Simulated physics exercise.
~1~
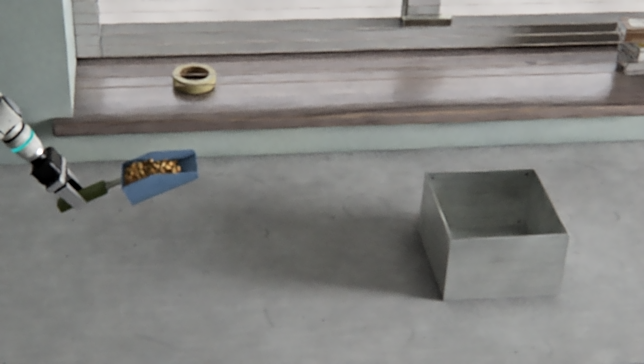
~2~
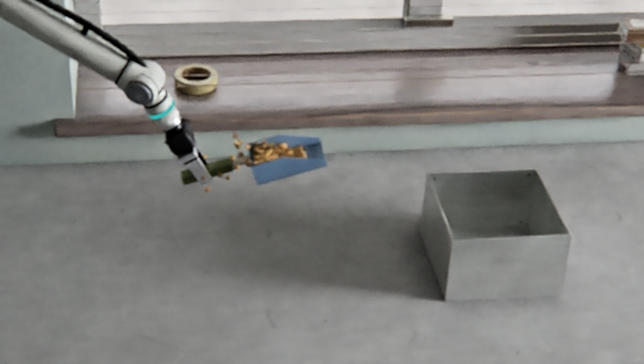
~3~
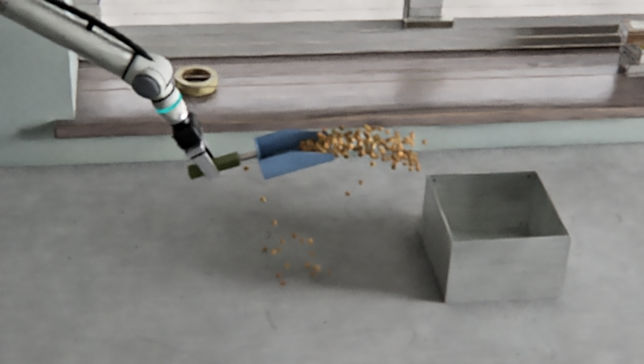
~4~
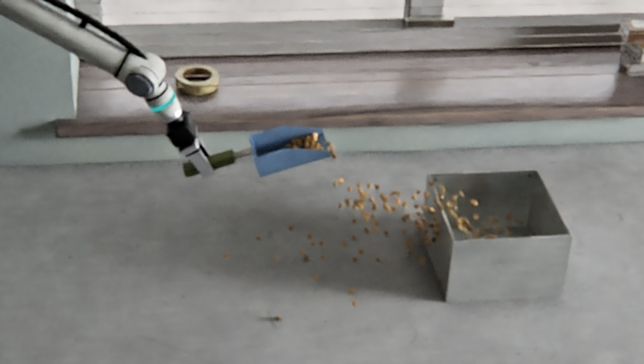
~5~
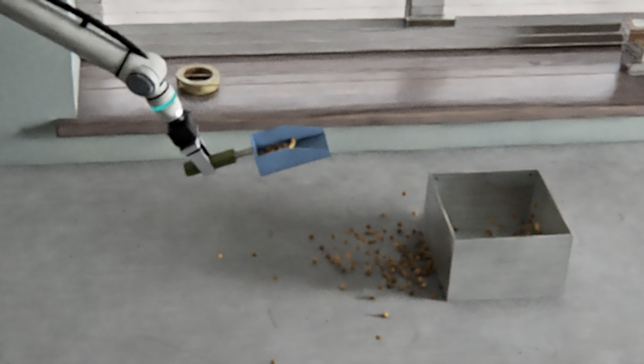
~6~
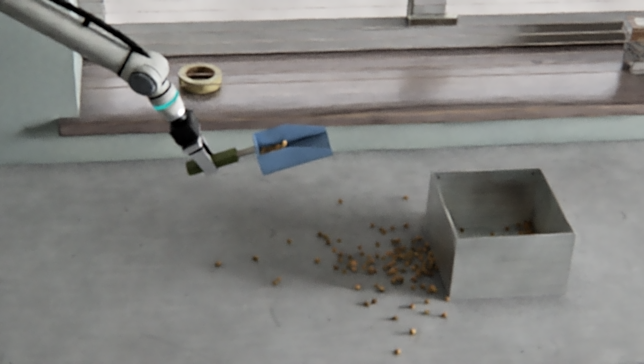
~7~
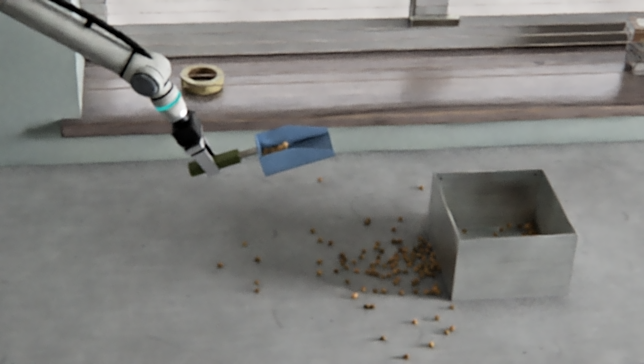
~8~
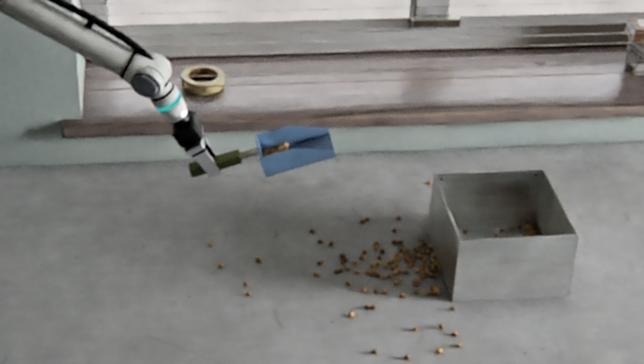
At the start, a robot arm at the left holds a blue scoop loaded with dried chickpeas, while an open grey metal box stands to the right on a grey surface. The arm swings the scoop rightward, and the load begins to shift and spill. As the scoop halts short of the box, most of the chickpeas fly off its front in a stream. They scatter downward, some dropping into the box and many landing in front of it. The stray pieces bounce and spread, then settle, leaving a messy patch beside the box and a few chickpeas still in the scoop.
